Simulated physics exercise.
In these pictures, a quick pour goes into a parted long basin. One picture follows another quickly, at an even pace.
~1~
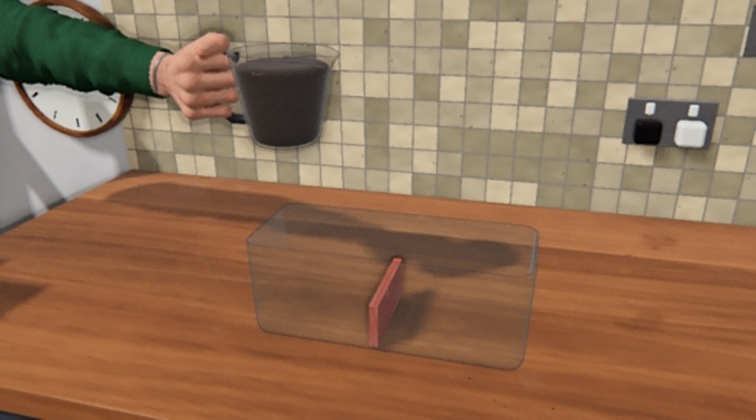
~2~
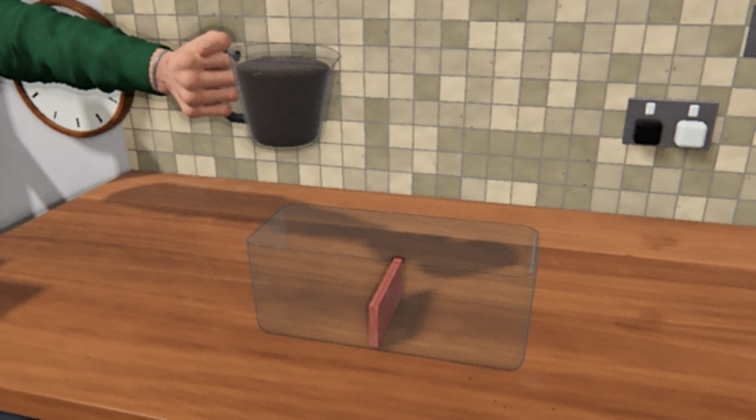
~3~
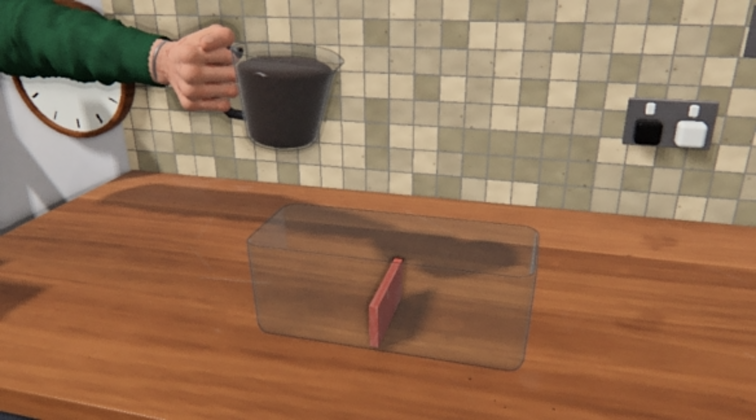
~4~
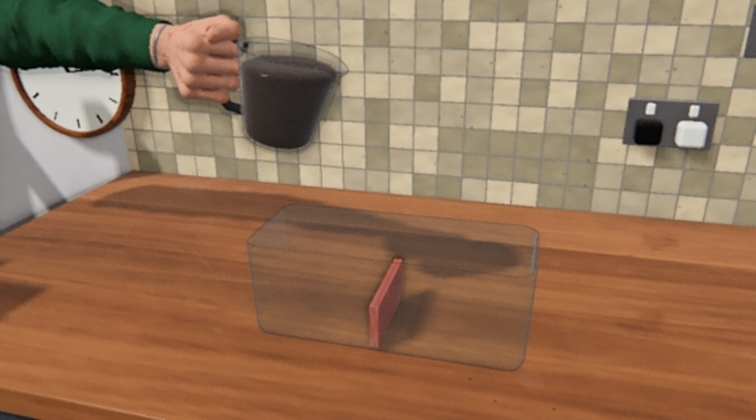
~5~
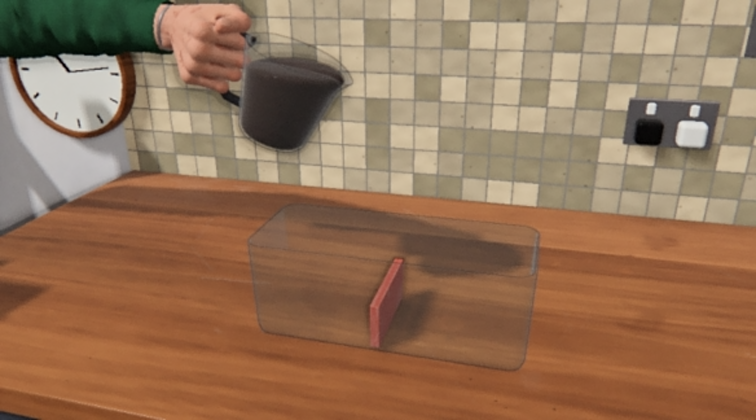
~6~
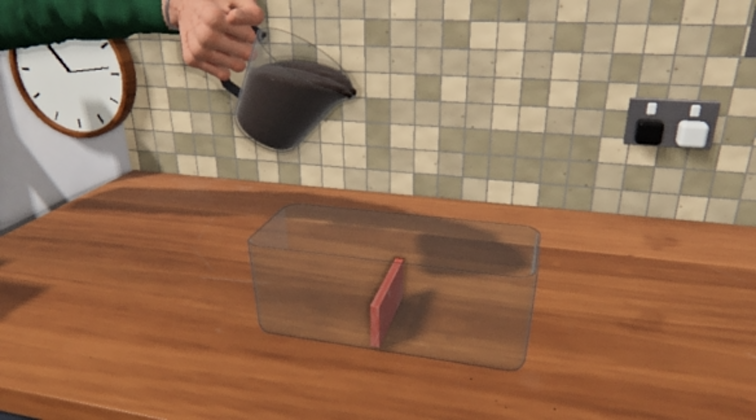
The clip opens on a hand in a green sleeve holding a clear jug of dark coffee, upright, above a long transparent basin with a low red divider on a wooden counter. The hand tilts the jug rightward, slowly then faster, until the coffee reaches its right lip.
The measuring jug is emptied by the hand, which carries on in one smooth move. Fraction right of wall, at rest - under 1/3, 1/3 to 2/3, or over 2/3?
The right side is left with enough to pass two thirds.
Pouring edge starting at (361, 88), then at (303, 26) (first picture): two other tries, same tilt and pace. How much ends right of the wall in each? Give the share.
It works out to around 95 % and then around 20 %.
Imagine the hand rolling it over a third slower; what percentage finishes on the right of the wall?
90 per cent or thereabouts.
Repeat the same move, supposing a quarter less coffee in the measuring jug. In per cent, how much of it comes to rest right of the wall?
It works out near 80 percent.
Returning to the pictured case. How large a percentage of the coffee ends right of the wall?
Share approx. 85 %.
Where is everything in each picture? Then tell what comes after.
In the first frame, it leans 0°; its right rim is at (339, 54); the coffee meets the walls at (241, 62) and (330, 66); the long basin's rim runs from (266, 223) to (537, 252); the wall's top is at (387, 282).
In the second frame, it leans 2°; its right rim is at (340, 56); the coffee meets the walls at (242, 62) and (330, 67).
In the third frame, it leans 6°; its right rim is at (343, 62); the coffee meets the walls at (245, 60) and (332, 69).
In the fourth frame, it leans 13°; its right rim is at (348, 71); the coffee meets the walls at (248, 59) and (337, 74).
In the fifth frame, it leans 23°; its right rim is at (352, 83); the coffee meets the walls at (252, 62) and (344, 78).
In the sixth frame, it leans 34°; its right rim is at (355, 97); the coffee meets the walls at (252, 75) and (354, 90); 1 per cent is over the edge.
A moment on, the measuring jug is tipped on its side and 44 per cent is still to pour, 0 is left of the wall and 15 right of it.
Next, the measuring jug is tipped on its side and 12 per cent is still to pour, 7 is left of the wall and 62 right of it.
Then the measuring jug is tipped on its side and 2 per cent is still to pour, 9 is left of the wall and 83 right of it.
Later the measuring jug is tipped on its side and 0 per cent is still to pour, 13 is left of the wall and 85 right of it.
In the end 14 per cent lies left of the wall, 85 right of it and 1 outside.
